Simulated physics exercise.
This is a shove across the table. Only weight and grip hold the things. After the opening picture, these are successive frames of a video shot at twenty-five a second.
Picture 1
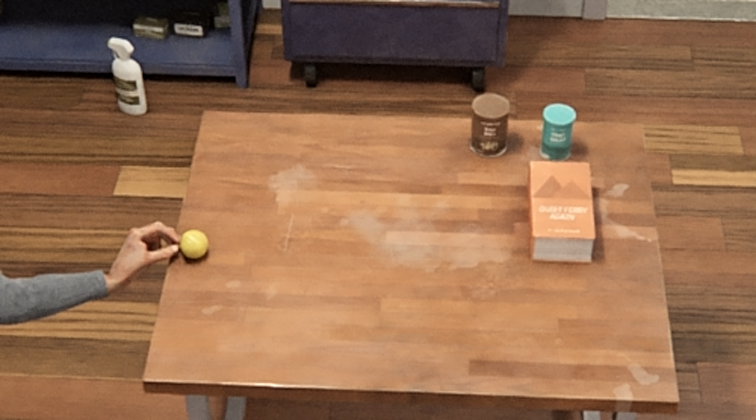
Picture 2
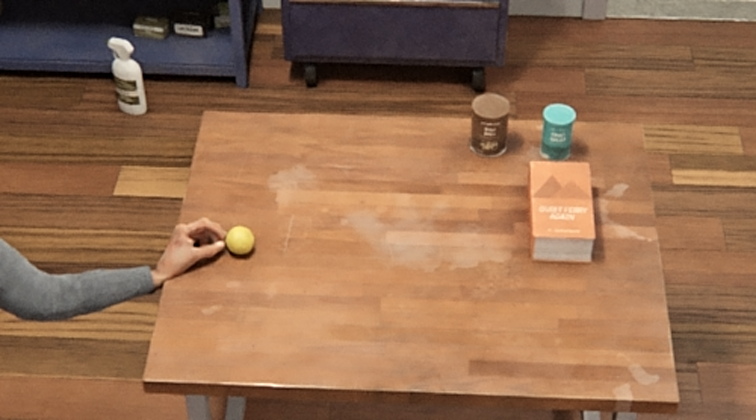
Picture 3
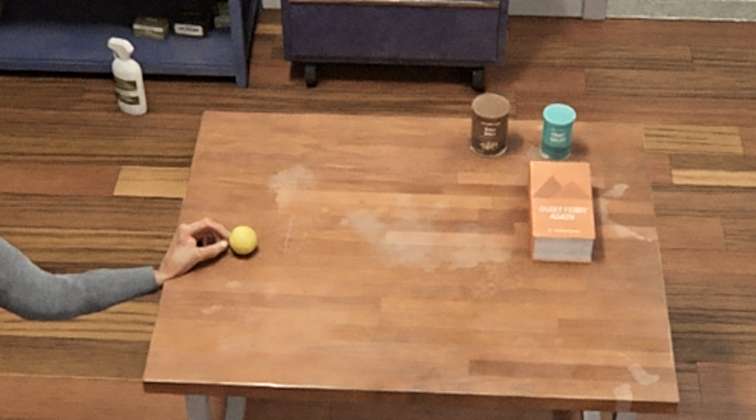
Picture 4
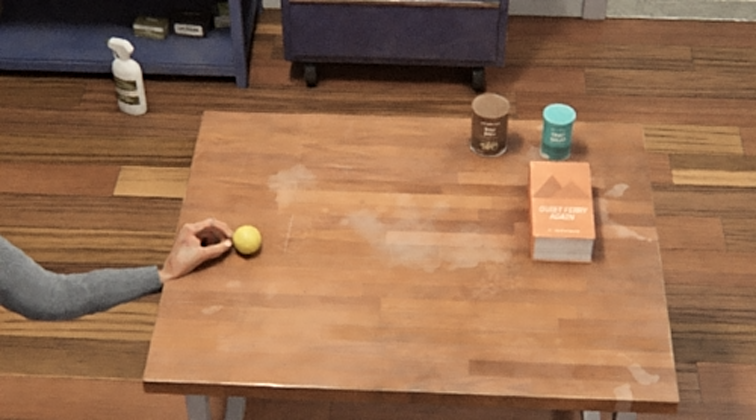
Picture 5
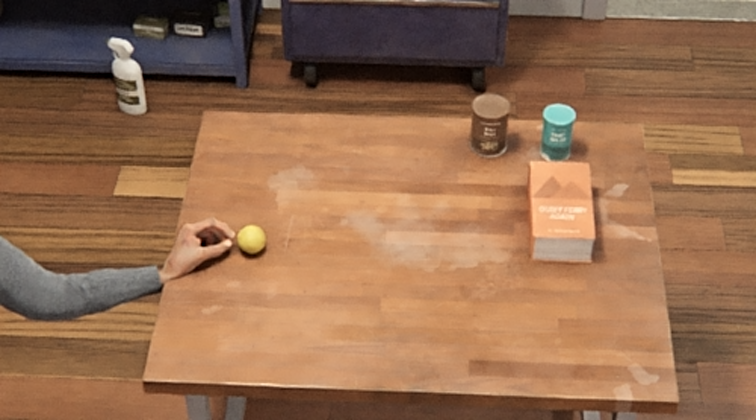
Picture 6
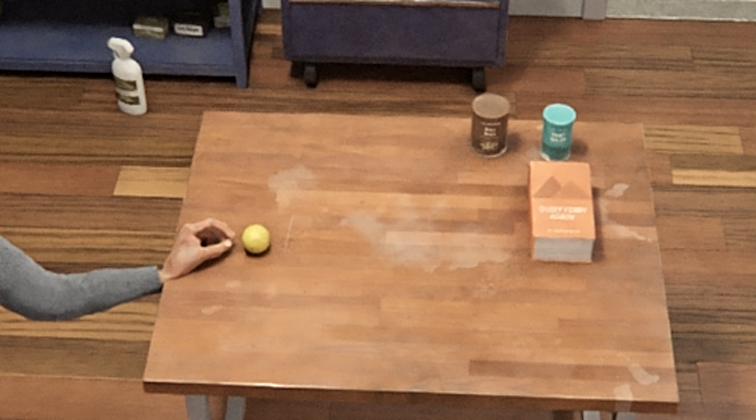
At the start, a hand in a gray sleeve holds a yellow lemon at the left edge of a wooden table, with two canisters and an orange book at right. The hand pushes the lemon a short way right, then stays nearly still as the lemon creeps slightly farther from the fingertips.
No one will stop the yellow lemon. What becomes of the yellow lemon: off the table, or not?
The yellow lemon is still on the table.
Then, 0.20 s past the last view, yellow lemon displaced about its own width near (277, 237).
Then, 0.40 s past the last view, yellow lemon displaced well along near (295, 236).
Then, 0.70 s past the last view, yellow lemon displaced well along near (316, 234).
Then, 1.20 s past the last view, yellow lemon displaced well along near (339, 232).
Finally, moved from the start, yellow lemon. Final places as the last picture's camera would see them, yellow lemon near (346, 231).
